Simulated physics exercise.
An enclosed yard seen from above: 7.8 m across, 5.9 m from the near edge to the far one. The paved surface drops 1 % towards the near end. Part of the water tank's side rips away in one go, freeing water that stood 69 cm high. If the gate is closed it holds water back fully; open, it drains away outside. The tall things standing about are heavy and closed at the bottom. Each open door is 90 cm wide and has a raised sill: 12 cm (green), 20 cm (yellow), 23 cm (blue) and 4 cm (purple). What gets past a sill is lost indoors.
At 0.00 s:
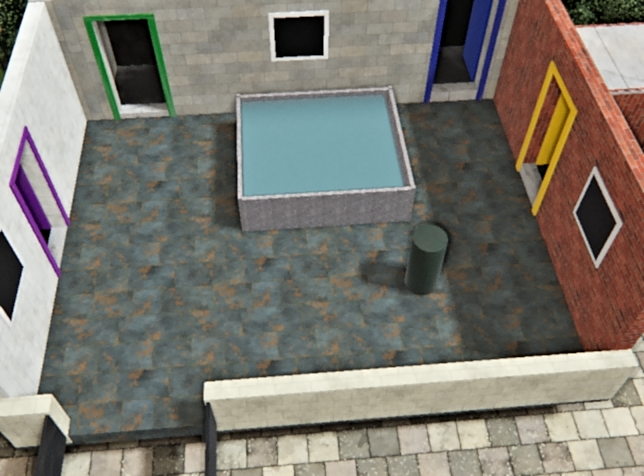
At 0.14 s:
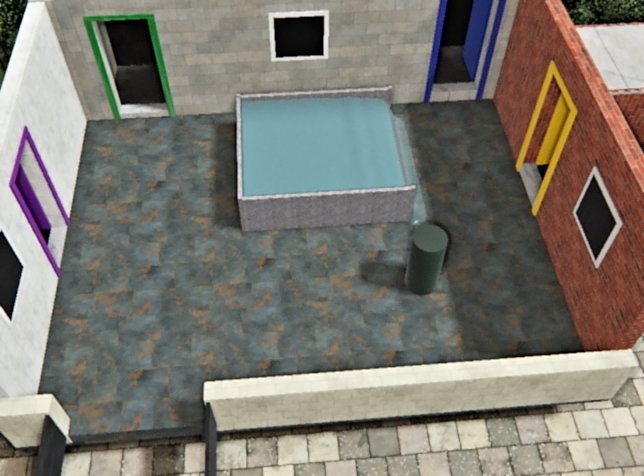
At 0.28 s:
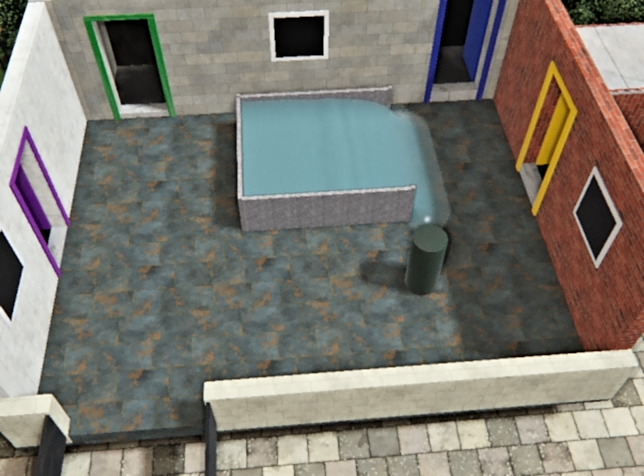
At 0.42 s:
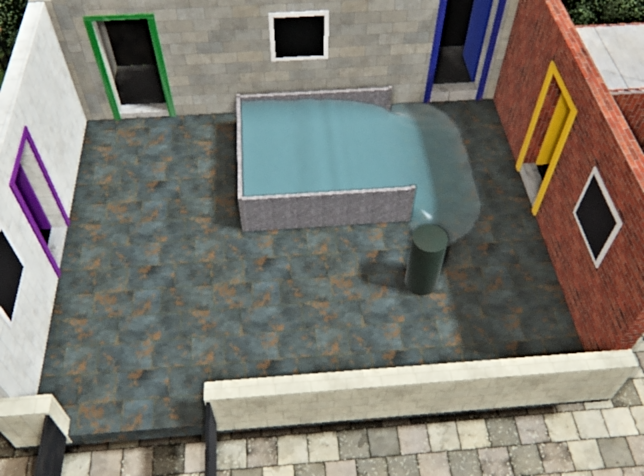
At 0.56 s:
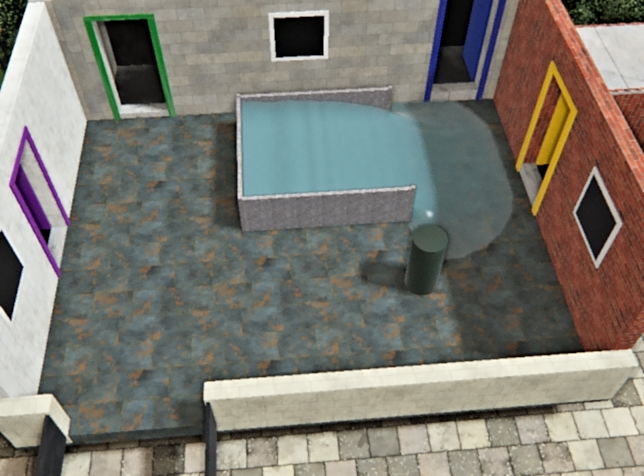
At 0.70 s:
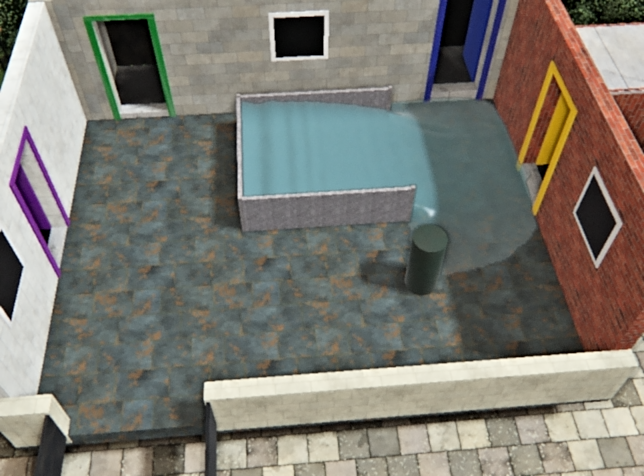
Walled courtyard with coloured door surrounds, a raised water tank losing its right side and water spreading rightward across the dark paving.
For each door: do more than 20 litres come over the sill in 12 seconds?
The water let in: At the green door it does not reach the limit; at the yellow door it goes over the limit; at the blue door it goes over the limit; at the purple door it exceeds the limit.
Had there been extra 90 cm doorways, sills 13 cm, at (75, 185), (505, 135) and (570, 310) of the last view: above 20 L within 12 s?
In turn: Not over, over, past it.
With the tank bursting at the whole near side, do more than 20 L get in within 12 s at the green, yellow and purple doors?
Against that limit: Green not over, yellow under, purple over.
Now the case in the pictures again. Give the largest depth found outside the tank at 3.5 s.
Up to some 40 cm.
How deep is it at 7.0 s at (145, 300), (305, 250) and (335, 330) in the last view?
About 4, 4 and 7 cm.
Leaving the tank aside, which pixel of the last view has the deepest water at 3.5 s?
Around (578, 366).
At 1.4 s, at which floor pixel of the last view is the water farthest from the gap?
At about (555, 301).
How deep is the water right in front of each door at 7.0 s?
Depths in cm: Green 2, yellow 10, blue 8, purple 11.
After 1.4 s water covers 20 % of the floor and is deepest (49 cm) near (486, 103); green door not reached, yellow door 43 cm at the sill, 64 L in, blue door 27 cm at the sill, 0 L in, purple door not reached.
After 2.2 s water covers 25 % of the floor and is deepest (48 cm) near (495, 157); green door not reached, yellow door 44 cm at the sill, 182 L in, blue door 39 cm at the sill, 44 L in, purple door not reached.
After 3.5 s water covers 40 % of the floor and is deepest (40 cm) near (578, 366); green door not reached, yellow door 30 cm at the sill, 310 L in, blue door 31 cm at the sill, 124 L in, purple door not reached.
After 7.0 s water covers 90 % of the floor and is deepest (20 cm) near (544, 380); green door 2 cm at the sill, 0 L in, yellow door 10 cm at the sill, 333 L in, blue door 8 cm at the sill, 138 L in, purple door 11 cm at the sill, 9 L in.
After 12.0 s water covers 95 % of the floor and is deepest (13 cm) near (544, 380); green door 6 cm at the sill, 0 L in, yellow door 10 cm at the sill, 333 L in, blue door 10 cm at the sill, 139 L in, purple door 9 cm at the sill, 137 L in.
